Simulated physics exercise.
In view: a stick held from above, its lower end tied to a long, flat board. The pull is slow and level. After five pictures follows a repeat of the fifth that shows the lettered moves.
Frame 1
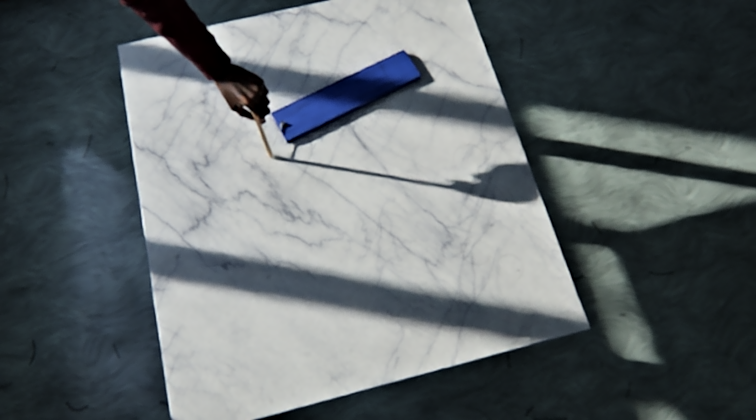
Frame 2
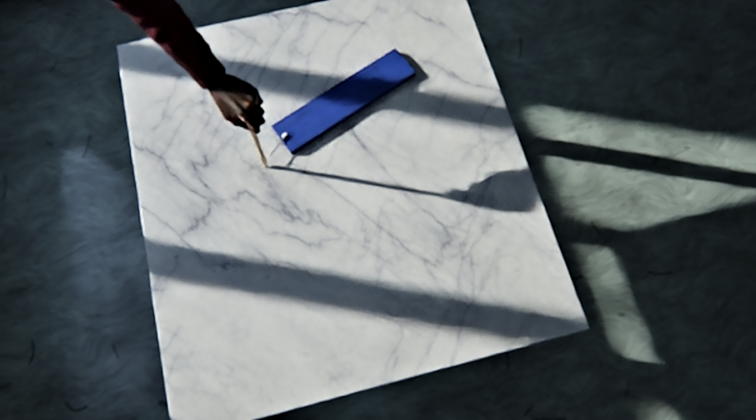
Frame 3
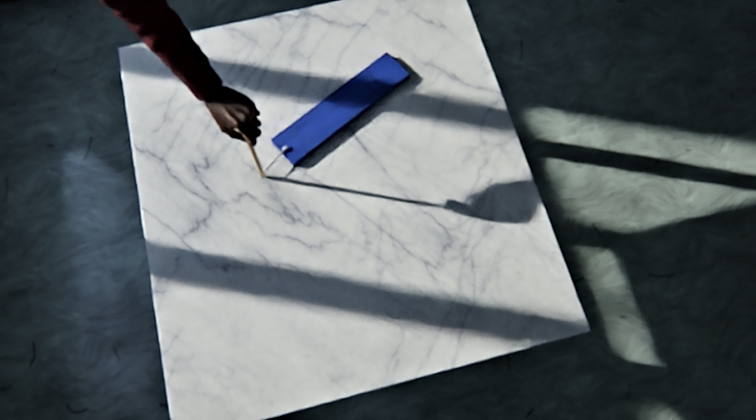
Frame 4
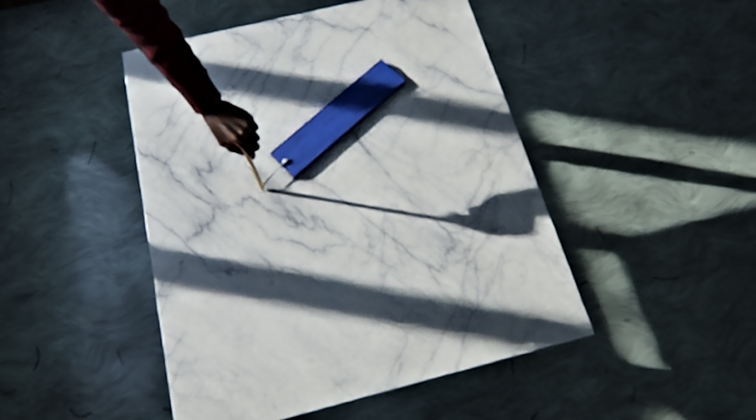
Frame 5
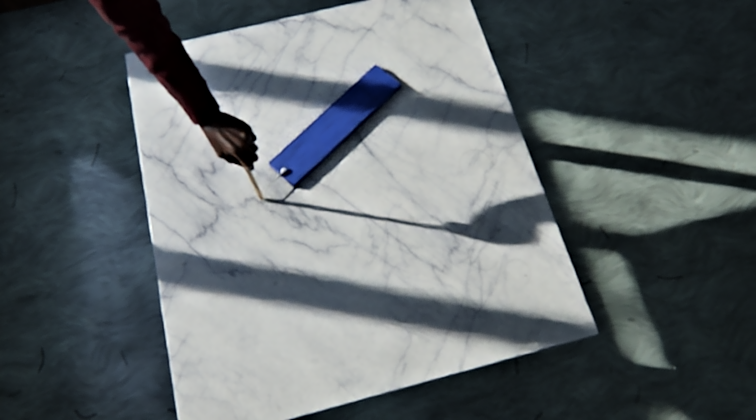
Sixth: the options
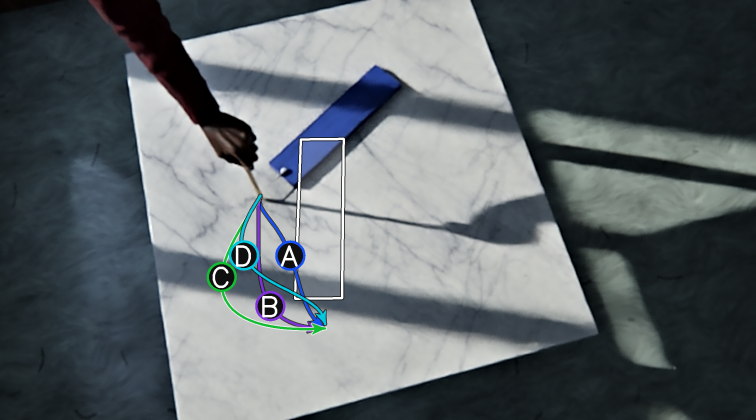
A hand in a dark red sleeve held a thin stick tied to a long, flat blue board and slowly pulled it a short way down the white marble surface, the board turning slightly.
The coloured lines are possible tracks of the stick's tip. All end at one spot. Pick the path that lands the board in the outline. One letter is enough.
With A it lies in the marked place.
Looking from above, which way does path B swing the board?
It turns anticlockwise.
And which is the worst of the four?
Path C.
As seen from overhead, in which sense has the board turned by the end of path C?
It turns anticlockwise.
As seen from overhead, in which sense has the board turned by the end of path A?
Anticlockwise.
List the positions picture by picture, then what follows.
In the first frame, blue board (347, 94).
In the second frame, blue board (345, 98).
In the third frame, blue board (342, 106).
In the fourth frame, blue board (339, 116).
In the fifth frame, blue board (336, 122).
On the marked copy, A from (261, 196) via (290, 256) to (323, 327); B from (261, 196) via (261, 277) to (321, 328); C from (261, 196) via (224, 295) to (325, 328); D from (261, 196) via (254, 270) to (325, 324); the outline at (320, 215).
Taking A. A third of the way, foot of the stick (283, 240), middle of the board (327, 145).
Two thirds of the way, foot of the stick (301, 289), middle of the board (321, 182).
When it is over, foot of the stick (325, 329), middle of the board (321, 217); it lies in the outline.
As for the rest, B leaves its middle at (306, 221); C leaves its middle at (290, 227); D leaves its middle at (313, 217).
